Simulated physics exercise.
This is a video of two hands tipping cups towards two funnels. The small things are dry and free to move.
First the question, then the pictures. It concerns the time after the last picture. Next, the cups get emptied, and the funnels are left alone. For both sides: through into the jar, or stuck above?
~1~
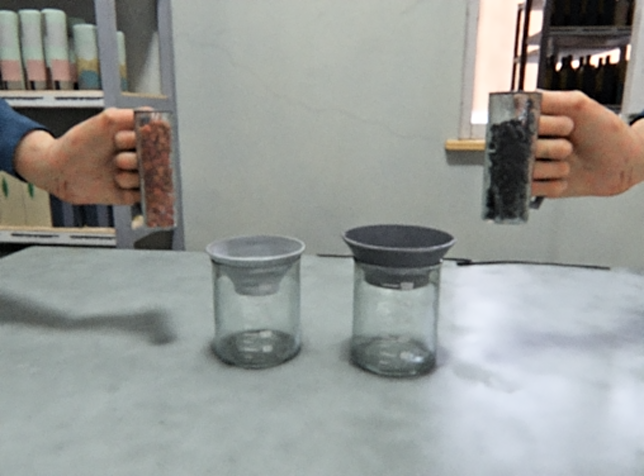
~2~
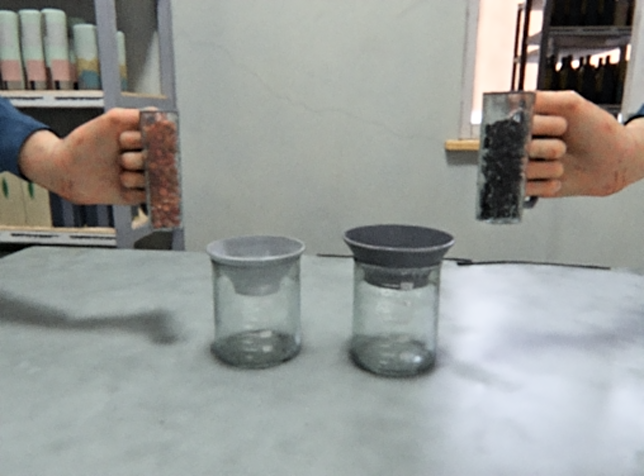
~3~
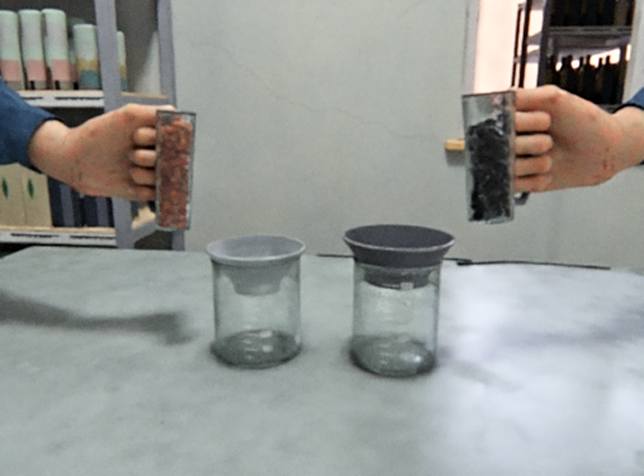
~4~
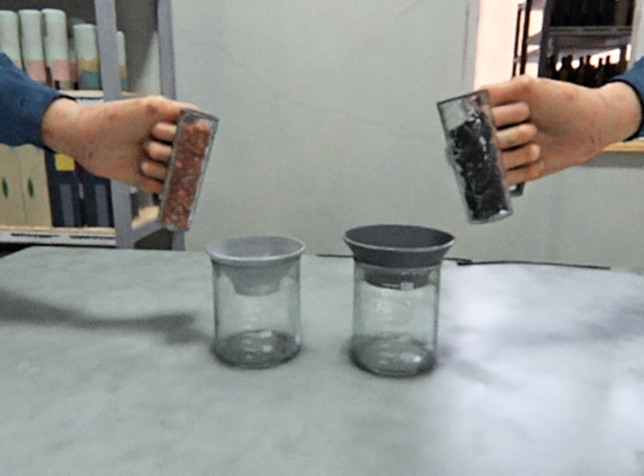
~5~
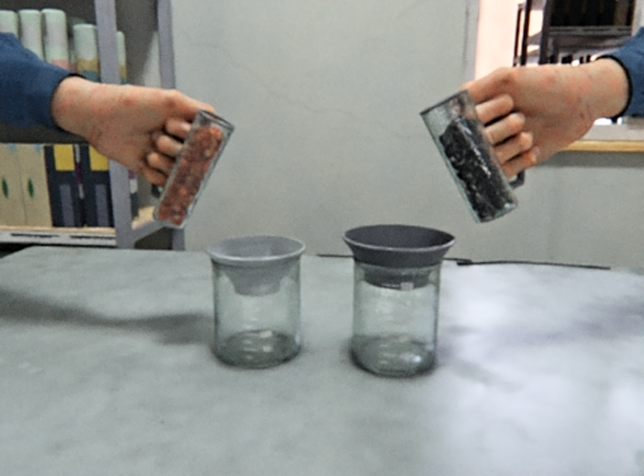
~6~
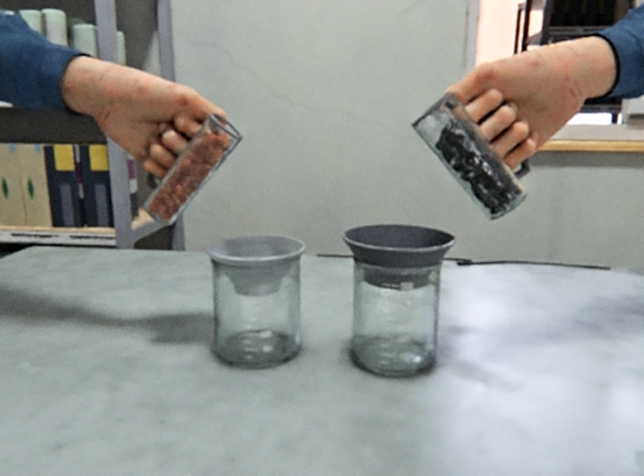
Left: Flowing, right: Flowing.
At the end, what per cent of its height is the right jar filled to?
My estimate: Some 25 in a hundred.
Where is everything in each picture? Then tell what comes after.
Left funnel at (256, 255), outlet at (257, 288), about 5 pieces wide; left cup at (157, 170), holding clay pellets; right funnel at (398, 245), outlet at (396, 279), about 6 pieces wide; right cup at (510, 158), holding black beans, in the first frame.
Left cup at (163, 171), upright; right cup at (503, 158), upright, in the second frame.
Left cup at (174, 171), tipped 5°; right cup at (490, 158), tipped 5°, in the third frame.
Left cup at (186, 171), tipped 17°; right cup at (476, 158), tipped 17°, in the fourth frame.
Left cup at (192, 171), tipped 29°; right cup at (470, 158), tipped 29°, in the fifth frame.
Left funnel at (256, 255), outlet at (257, 288); left cup at (192, 171), tipped 40°; right funnel at (398, 245), outlet at (396, 279); right cup at (470, 158), tipped 40°, in the sixth frame.
Then, 0.26 s past the last view, left, all still in the cup; right, all still in the cup.
Then, 0.58 s past the last view, left, all still in the cup; right, all still in the cup.
Then, 0.93 s past the last view, left, most still in the cup, a small part in or over the funnel, a stray few down in the jar; right, nearly all still in the cup, a stray few down in the jar.
Finally, left, all down in the jar; right, all down in the jar.
